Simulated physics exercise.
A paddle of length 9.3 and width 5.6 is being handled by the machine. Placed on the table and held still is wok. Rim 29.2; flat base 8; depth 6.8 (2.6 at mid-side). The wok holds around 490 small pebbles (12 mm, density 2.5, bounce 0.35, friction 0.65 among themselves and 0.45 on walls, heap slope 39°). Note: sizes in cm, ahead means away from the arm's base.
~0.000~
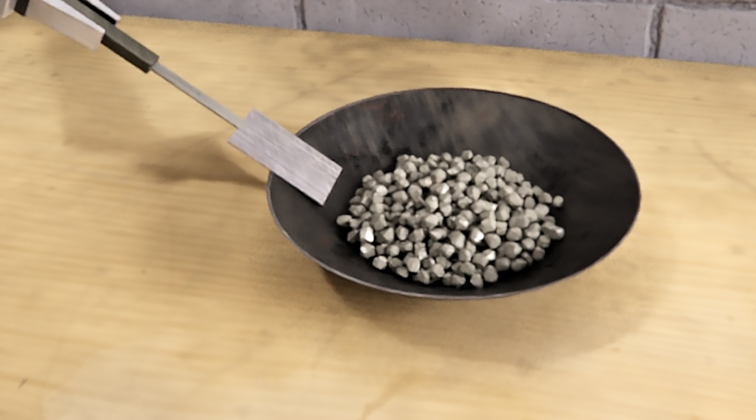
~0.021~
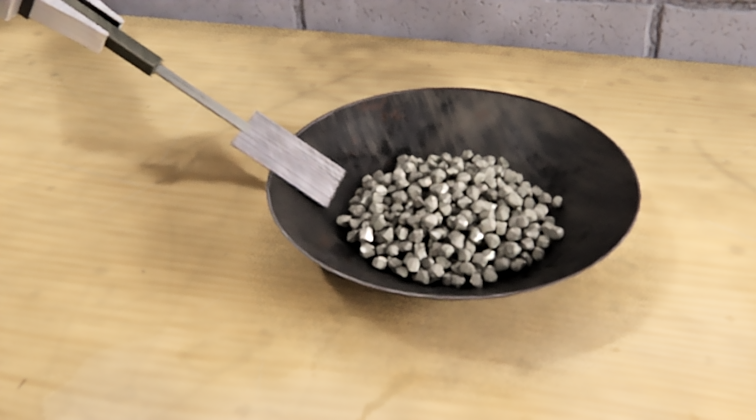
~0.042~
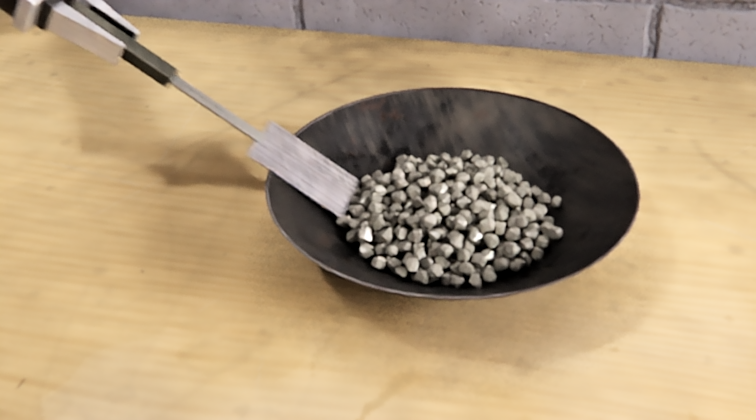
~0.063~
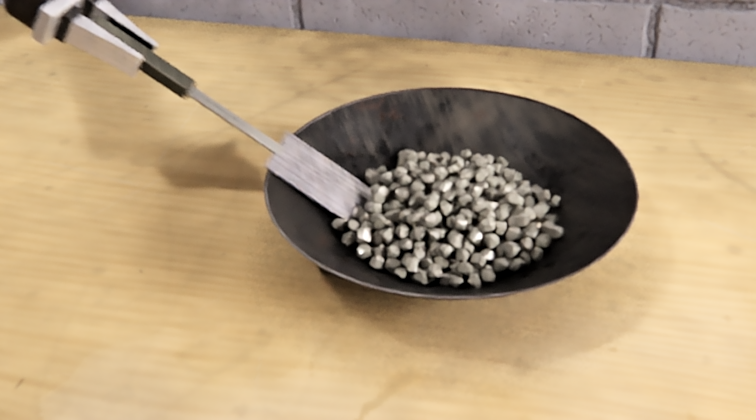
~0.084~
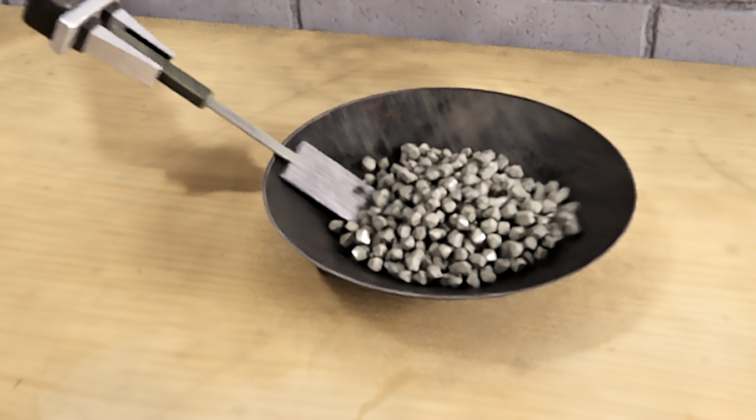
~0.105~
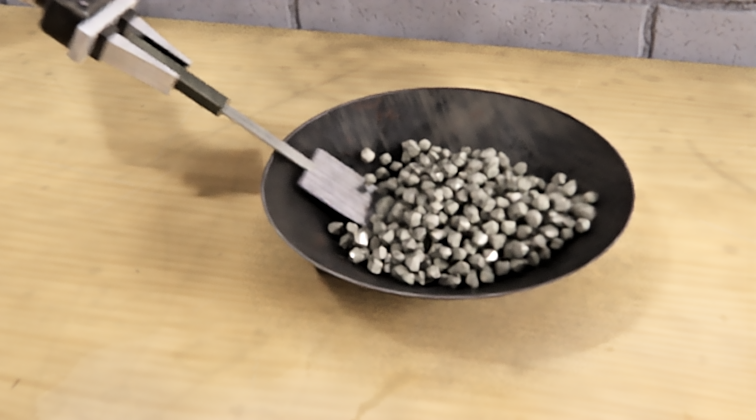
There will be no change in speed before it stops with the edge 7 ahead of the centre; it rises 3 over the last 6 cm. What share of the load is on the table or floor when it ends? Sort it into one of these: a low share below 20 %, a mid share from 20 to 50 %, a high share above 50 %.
A low share, below 20 %.
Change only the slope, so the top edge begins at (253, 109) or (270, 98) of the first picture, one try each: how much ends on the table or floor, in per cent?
Some 15 and 15 per cent.
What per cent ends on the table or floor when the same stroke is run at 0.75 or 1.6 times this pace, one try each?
Estimates, in order: 5 % and 35 %.
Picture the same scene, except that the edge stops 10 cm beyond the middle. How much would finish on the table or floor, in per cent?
Roughly 30 %.
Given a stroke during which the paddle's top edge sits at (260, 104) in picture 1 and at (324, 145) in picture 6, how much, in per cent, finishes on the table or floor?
I'd put it at roughly 15 per cent.
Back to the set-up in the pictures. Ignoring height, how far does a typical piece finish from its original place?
About 5 cm.
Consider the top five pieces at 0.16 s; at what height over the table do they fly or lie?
About 7 centimetres.
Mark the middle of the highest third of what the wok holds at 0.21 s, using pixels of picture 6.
Roughly pixel (541, 199).
By 0.16 s, sloping 34°, highest piece 7 above the table; 491 in the wok.
By 0.21 s, sloping 34°, highest piece 8 above the table; 491 in the wok.
By 0.43 s, sloping 34°, highest piece 10 above the table; 441 in the wok, 29 on the table or floor, 21 on the blade or in flight.
By 1.48 s, sloping 34°, highest piece 8 above the table; 441 in the wok, 50 on the table or floor.
Final count, 441 in the wok, 50 on the table or floor. That is 10 % on the table or floor.
